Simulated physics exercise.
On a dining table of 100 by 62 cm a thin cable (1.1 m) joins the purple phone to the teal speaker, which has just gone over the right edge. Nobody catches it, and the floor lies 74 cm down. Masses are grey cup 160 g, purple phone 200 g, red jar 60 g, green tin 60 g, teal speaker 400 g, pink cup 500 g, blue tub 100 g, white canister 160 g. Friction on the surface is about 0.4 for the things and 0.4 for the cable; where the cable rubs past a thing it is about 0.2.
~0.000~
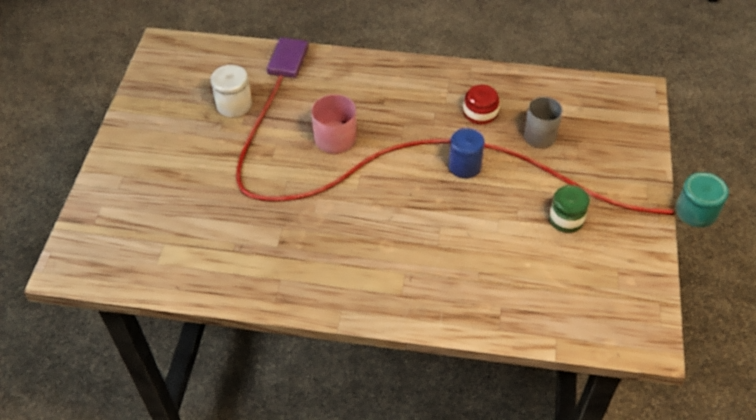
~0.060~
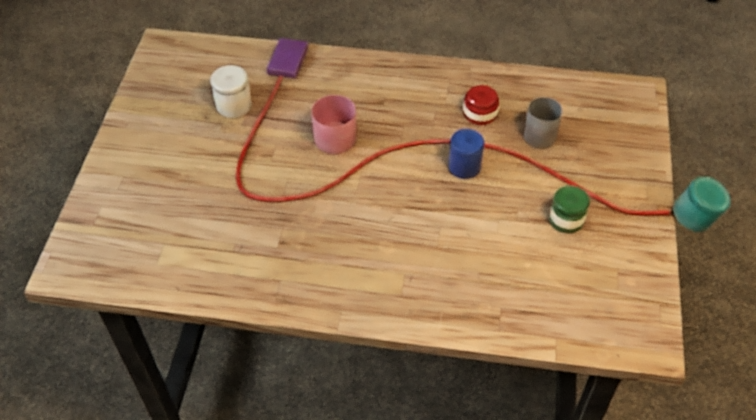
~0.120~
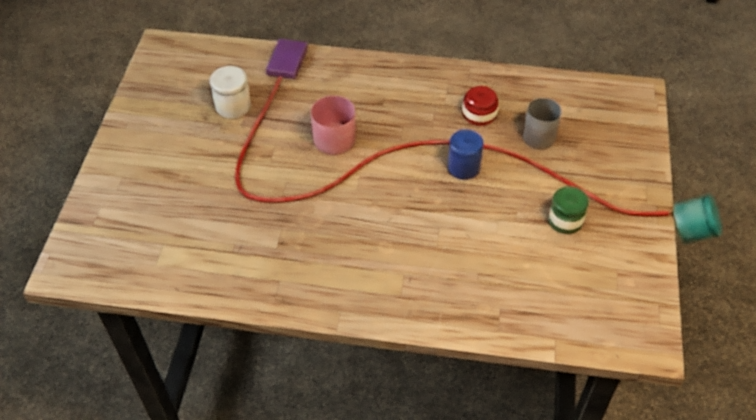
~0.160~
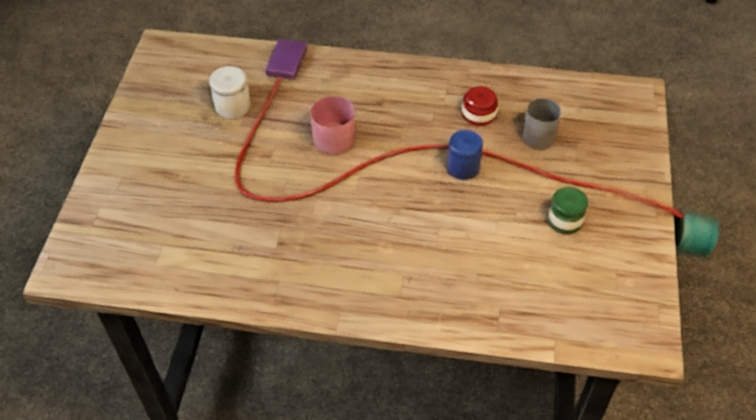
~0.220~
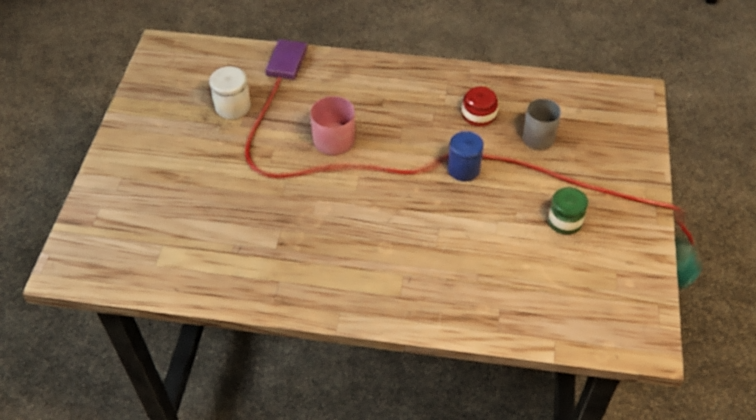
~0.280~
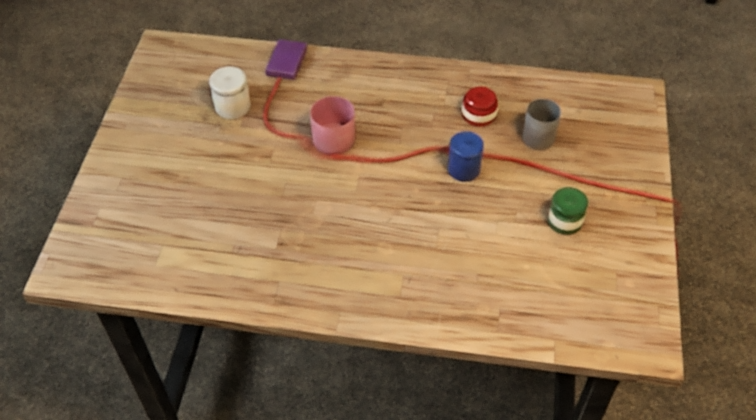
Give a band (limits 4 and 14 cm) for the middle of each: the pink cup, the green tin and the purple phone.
In order: The pink cup slides into the middle band; the green tin barely shifts; the purple phone ends far away.
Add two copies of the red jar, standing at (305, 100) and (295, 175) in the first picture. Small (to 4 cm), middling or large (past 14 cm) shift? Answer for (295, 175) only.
There: Large.
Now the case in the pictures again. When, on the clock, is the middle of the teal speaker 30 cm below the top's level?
About: 0.32 s.
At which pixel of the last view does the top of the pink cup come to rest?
Near (376, 101).
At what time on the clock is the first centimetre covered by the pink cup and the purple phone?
Pink cup 0.38 s, purple phone 0.34 s.
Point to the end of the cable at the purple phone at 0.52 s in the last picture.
Around (325, 119).
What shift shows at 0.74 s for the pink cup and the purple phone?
Pink cup 4 cm, purple phone 15 cm.
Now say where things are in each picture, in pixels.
Shows, pink cup (334, 110); green tin (572, 198); purple phone (288, 54); cable runs through (613, 202) (494, 147) (378, 154) (272, 199) (260, 119), in the first picture.
Shows, teal speaker (707, 193); cable runs through (611, 205) (378, 154) (260, 119), in the second picture.
Shows, teal speaker (698, 220); cable runs through (610, 206) (377, 155) (259, 120), in the third picture.
Shows, teal speaker (692, 234); cable runs through (627, 194) (382, 157) (258, 120), in the fourth picture.
Shows, teal speaker (676, 262); cable runs through (678, 209) (432, 165) (258, 121), in the fifth picture.
Shows, pink cup (332, 112); green tin (571, 200); purple phone (286, 56); cable runs through (609, 187) (489, 156) (372, 160) (266, 121), in the sixth picture.
At 0.5 s, the cable's tail end at (325, 119); purple phone 12 cm off its start, pink cup 2 cm off its start, teal speaker over the edge.
At 0.7 s, the cable's tail end at (323, 131); purple phone 15 cm off its start, pink cup 4 cm off its start, teal speaker over the edge.
At 1.0 s, the cable's tail end at (323, 132); purple phone 15 cm off its start at (307, 112), pink cup 4 cm off its start at (352, 103), teal speaker over the edge.
At 1.2 s, the cable's tail end at (338, 137); purple phone 18 cm off its start, pink cup 6 cm off its start, blue tub 5 cm off its start.
At 2.4 s, the cable's tail end at (359, 143); purple phone 23 cm off its start at (332, 141), pink cup 8 cm off its start at (376, 101), green tin 0 cm off its start at (571, 200), teal speaker over the edge.
